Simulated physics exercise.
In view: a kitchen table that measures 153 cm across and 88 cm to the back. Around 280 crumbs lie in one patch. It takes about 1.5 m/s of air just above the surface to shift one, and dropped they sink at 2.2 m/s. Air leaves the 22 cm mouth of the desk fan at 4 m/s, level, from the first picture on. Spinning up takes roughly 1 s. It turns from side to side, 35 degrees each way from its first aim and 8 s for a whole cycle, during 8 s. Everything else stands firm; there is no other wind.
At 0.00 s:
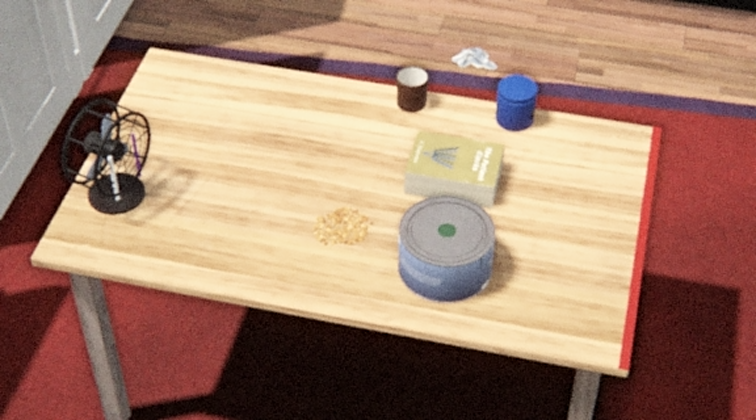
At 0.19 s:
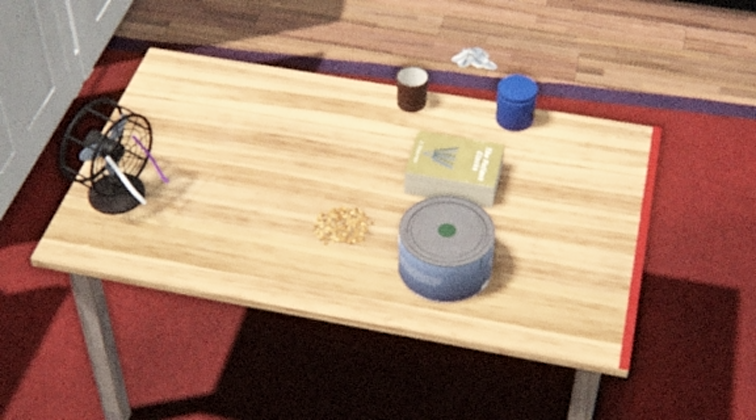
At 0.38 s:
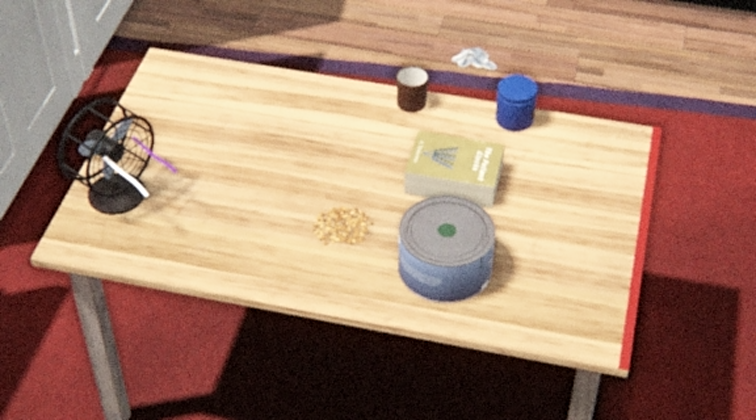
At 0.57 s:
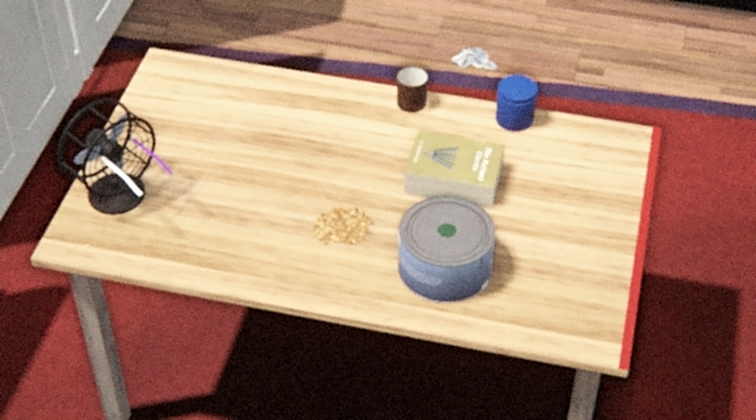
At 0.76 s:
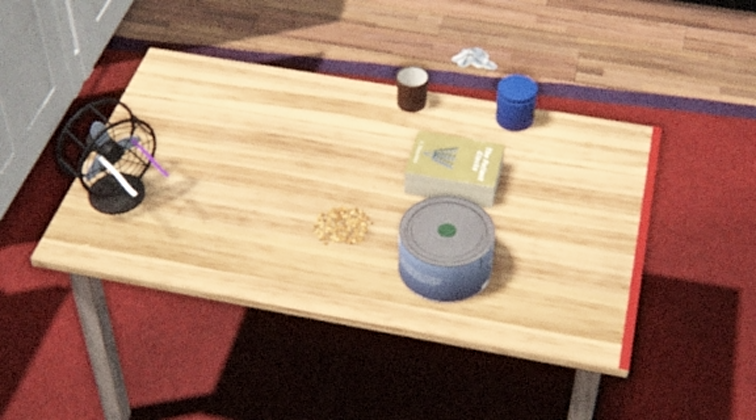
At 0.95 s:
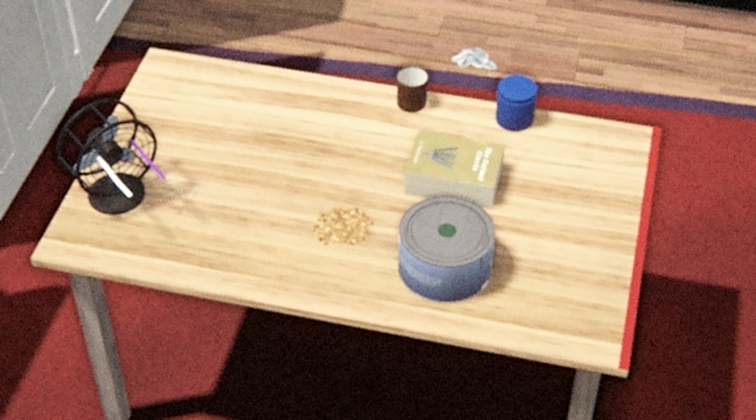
Small black desk fan blowing its ribbons and turning slightly on a wooden table, while a patch of crumbs lies still beside a large tin.
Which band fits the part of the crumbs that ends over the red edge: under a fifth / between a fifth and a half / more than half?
Of the crumbs, more than half end over the red edge.
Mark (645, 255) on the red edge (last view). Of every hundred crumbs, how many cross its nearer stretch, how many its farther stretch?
Some 15 % nearer, 50 % farther.
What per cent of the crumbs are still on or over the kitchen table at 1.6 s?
Near 100 %.
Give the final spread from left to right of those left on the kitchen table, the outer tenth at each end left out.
About 40 cm.
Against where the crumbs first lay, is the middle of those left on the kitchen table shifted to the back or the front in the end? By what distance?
To the back, by about 5 cm.
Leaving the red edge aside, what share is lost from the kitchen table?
Near 15 %.
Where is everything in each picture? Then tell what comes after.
In the first frame, the middle of the crumbs is near (344, 228), none has stirred yet and the mouth of the desk fan is at (108, 148).
In the second frame, the middle of the crumbs is near (344, 227), none has stirred yet and the red edge is centred on (646, 239).
In the third frame, the middle of the crumbs is near (344, 227), none has stirred yet, the top of a large tin is at (447, 230) and the top of a book is at (455, 158).
In the fourth frame, the middle of the crumbs is near (344, 227), none has stirred yet and the head of the desk fan has turned about 15 degrees towards the front.
In the fifth frame, the middle of the crumbs is near (344, 227) and none has stirred yet.
In the sixth frame, the middle of the crumbs is near (344, 227), none has stirred yet and the head of the desk fan has turned about 24 degrees towards the front.
After 1.6 s the count stands so, 0 % are over the red edge; the middle of those left on the top is near (346, 226).
After 2.6 s the count stands so, 0 % are over the red edge; the middle of those left on the top is near (346, 226).
After 4.4 s the count stands so, 0 % are over the red edge; the middle of those left on the top is near (347, 226).
After 8.0 s, at the end, 63 % are over the red edge; the middle of those left on the top is near (413, 224).
